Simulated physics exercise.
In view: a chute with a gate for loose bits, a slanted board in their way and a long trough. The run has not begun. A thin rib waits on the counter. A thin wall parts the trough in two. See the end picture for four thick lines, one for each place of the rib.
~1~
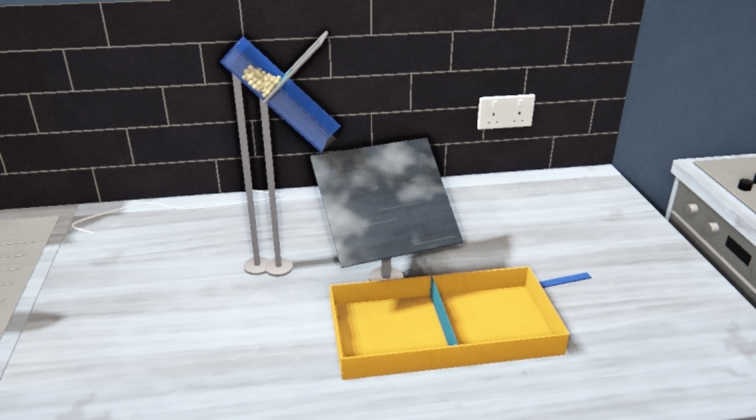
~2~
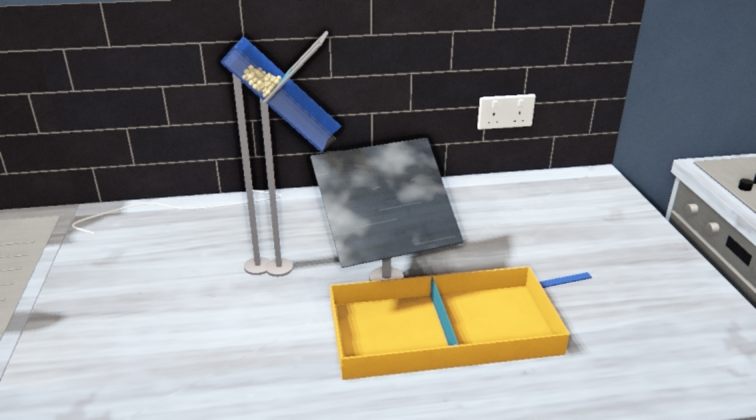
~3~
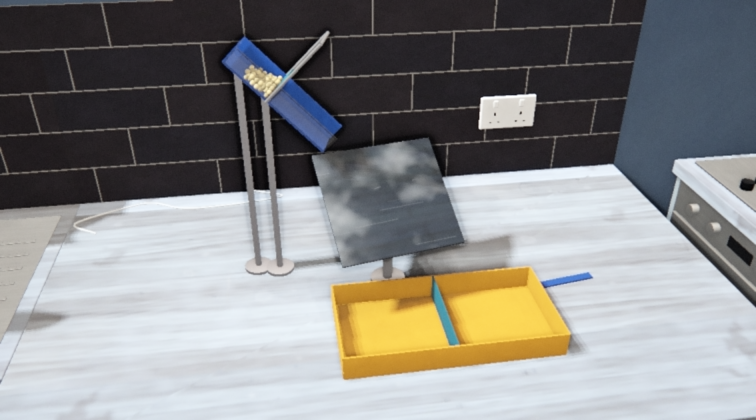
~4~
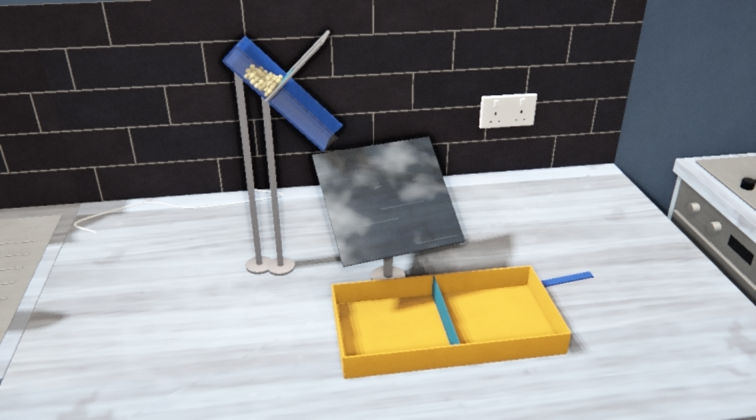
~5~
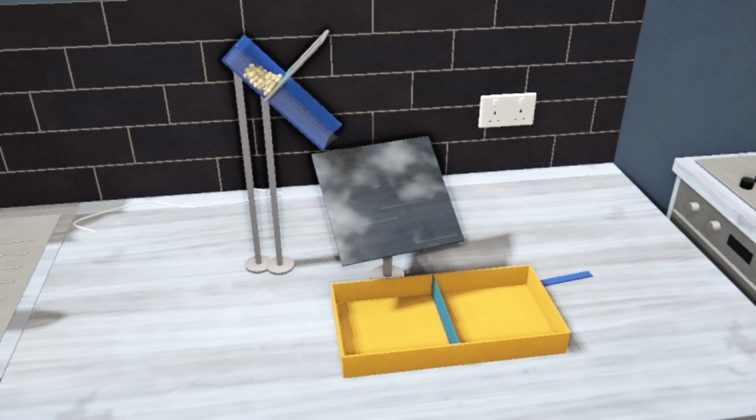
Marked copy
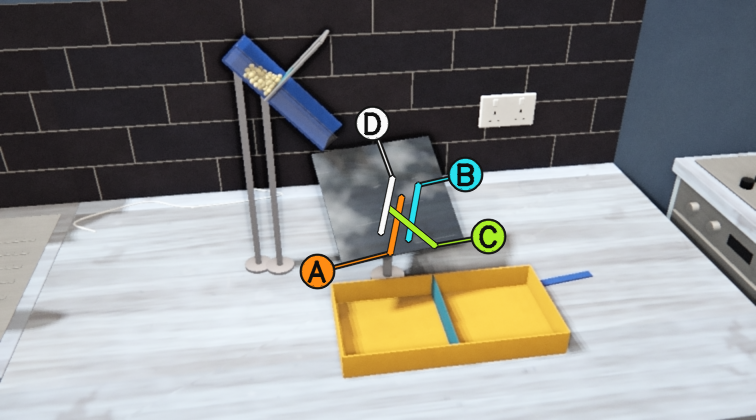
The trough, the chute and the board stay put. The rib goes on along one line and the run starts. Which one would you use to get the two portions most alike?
Go for C.
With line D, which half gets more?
The left half.
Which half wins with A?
The left half.
On the marked copy, line A from (401, 197) to (390, 252); line B from (418, 185) to (408, 239); line C from (386, 206) to (434, 245); line D from (392, 178) to (381, 232).
With A, of what is caught, all but a few in the left half, a small share in the right.
With B, of what is caught, all but a few in the left half, only a few in the right.
With C, of what is caught, close to half in the left half, close to half in the right.
With D, of what is caught, all but a few in the left half, only a few in the right.
